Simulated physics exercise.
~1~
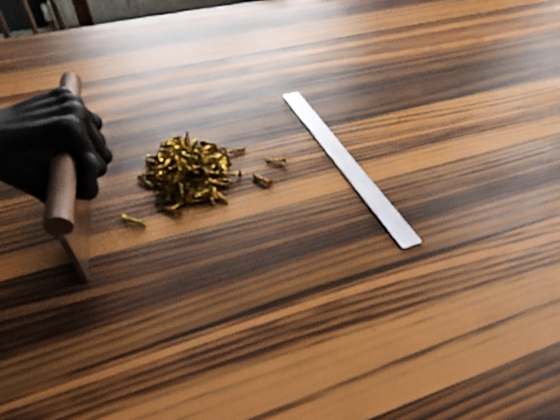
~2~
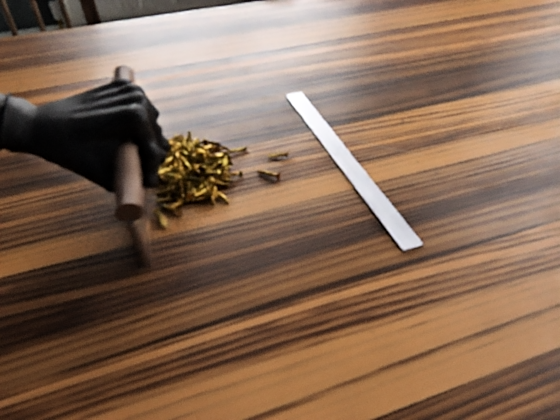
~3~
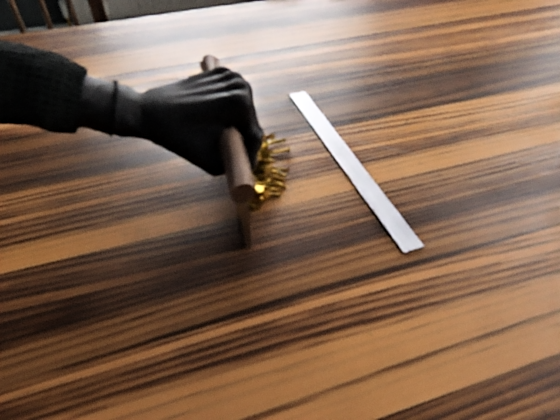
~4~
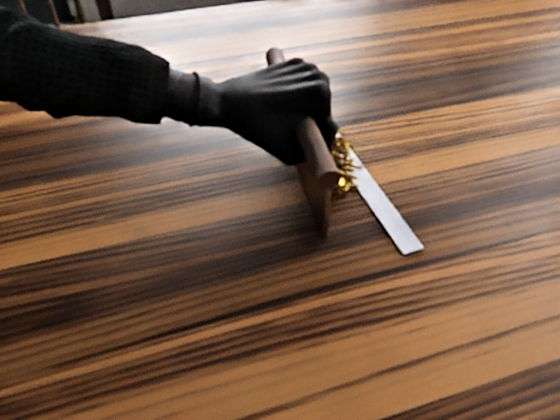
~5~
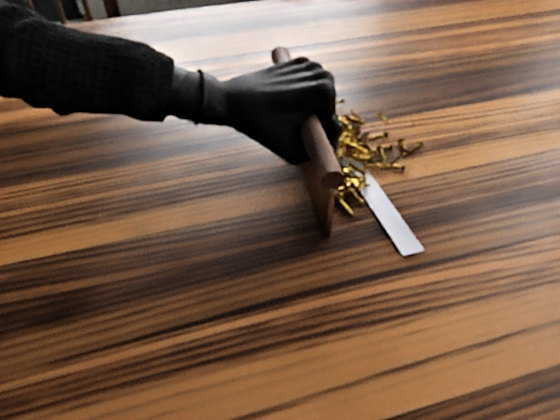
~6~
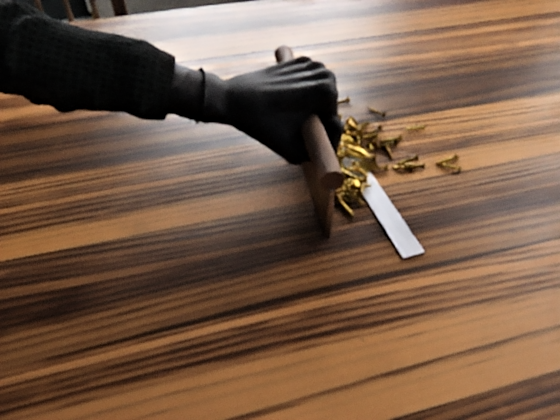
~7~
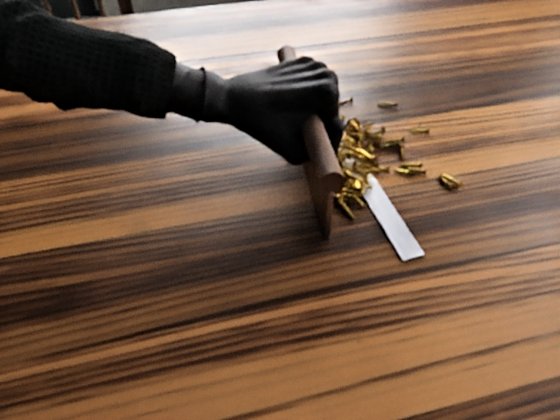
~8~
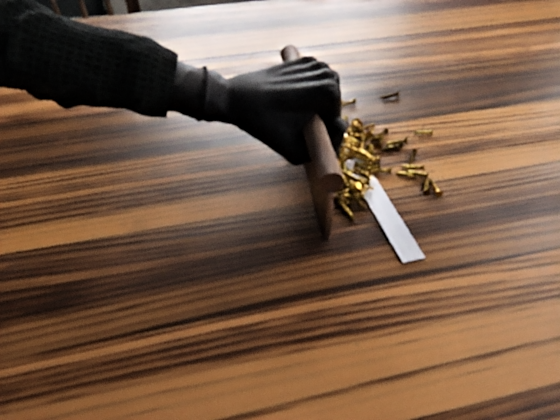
A black-gloved hand swept a wooden scraper rightward across a striped wooden table, pushing a pile of brass-coloured screws into a flat pale strip, then stopped, and the screws spilled forward, some ending up on the strip and others scattered beyond it.
